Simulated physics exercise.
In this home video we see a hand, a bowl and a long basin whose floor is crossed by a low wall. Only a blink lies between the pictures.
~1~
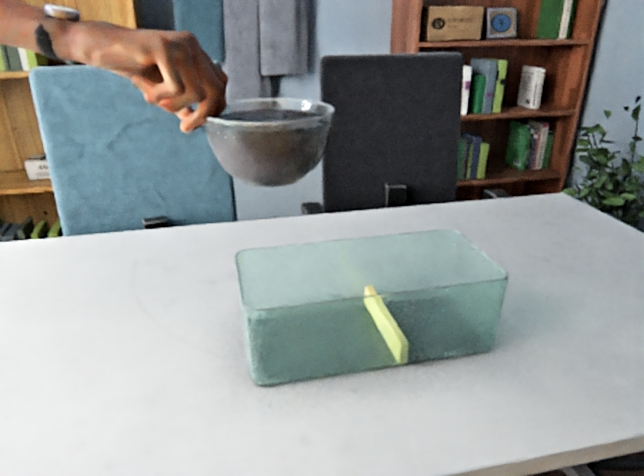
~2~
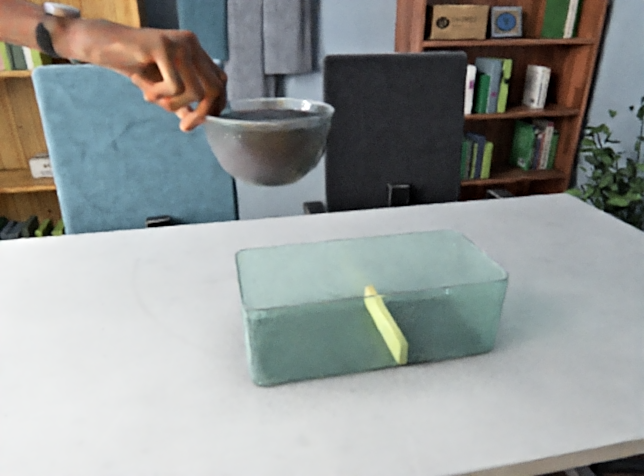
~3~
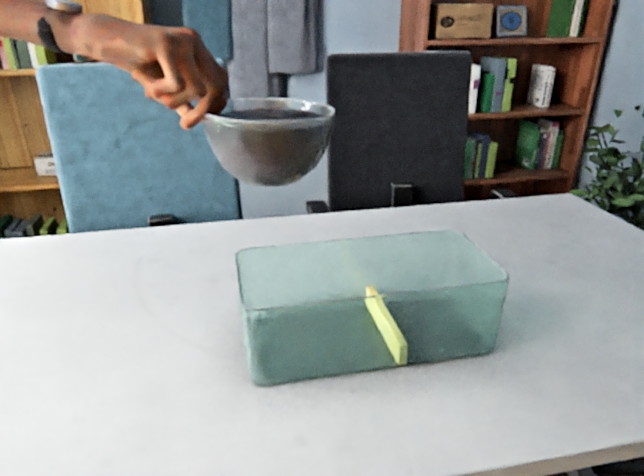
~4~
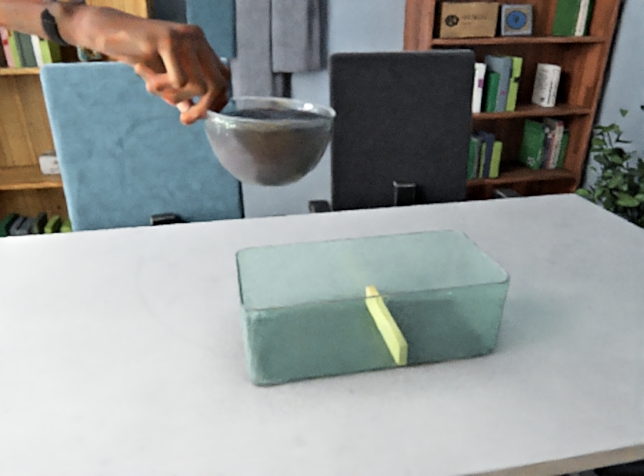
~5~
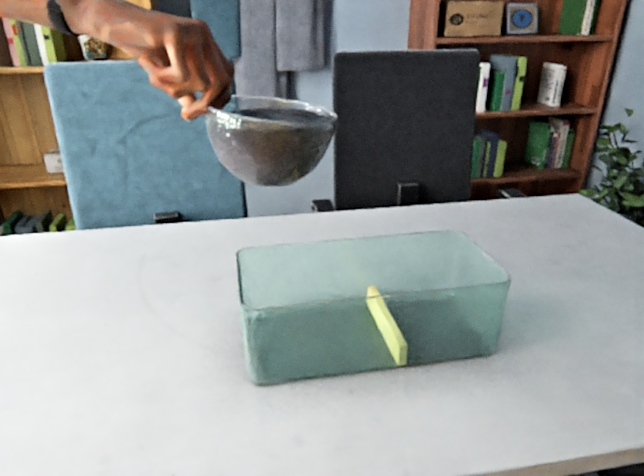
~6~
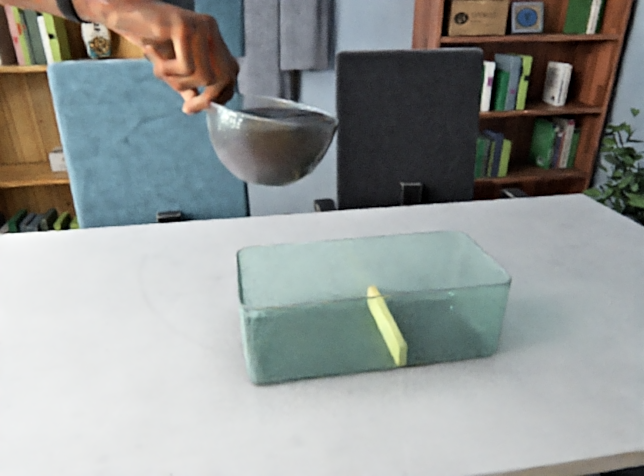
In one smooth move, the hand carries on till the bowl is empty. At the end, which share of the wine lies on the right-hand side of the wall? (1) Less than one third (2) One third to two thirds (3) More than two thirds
The answer is 2.
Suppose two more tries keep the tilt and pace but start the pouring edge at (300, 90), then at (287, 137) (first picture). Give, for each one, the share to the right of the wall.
Start one gives some 20 %, start two some 10 %.
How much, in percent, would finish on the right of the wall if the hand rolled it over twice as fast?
It comes to some 50 in a hundred.
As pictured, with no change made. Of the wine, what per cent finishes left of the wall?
Some 45 per cent.
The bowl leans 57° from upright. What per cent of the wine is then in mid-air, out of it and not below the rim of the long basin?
It works out to about 30 percent.
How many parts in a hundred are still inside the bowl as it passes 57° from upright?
It still holds close to 55 per cent at that lean.
A moment on, the bowl is tipped part way and 53 per cent is still to pour, 7 is left of the wall and 10 right of it.
Next, the bowl is tipped on its side and 8 per cent is still to pour, 25 is left of the wall and 56 right of it.
Then the bowl is tipped on its side and 0 per cent is still to pour, 43 is left of the wall and 55 right of it.
Later the bowl is tipped on its side and 0 per cent is still to pour, 43 is left of the wall and 55 right of it.
Finally, 43 per cent lies left of the wall, 56 right of it and 1 outside.
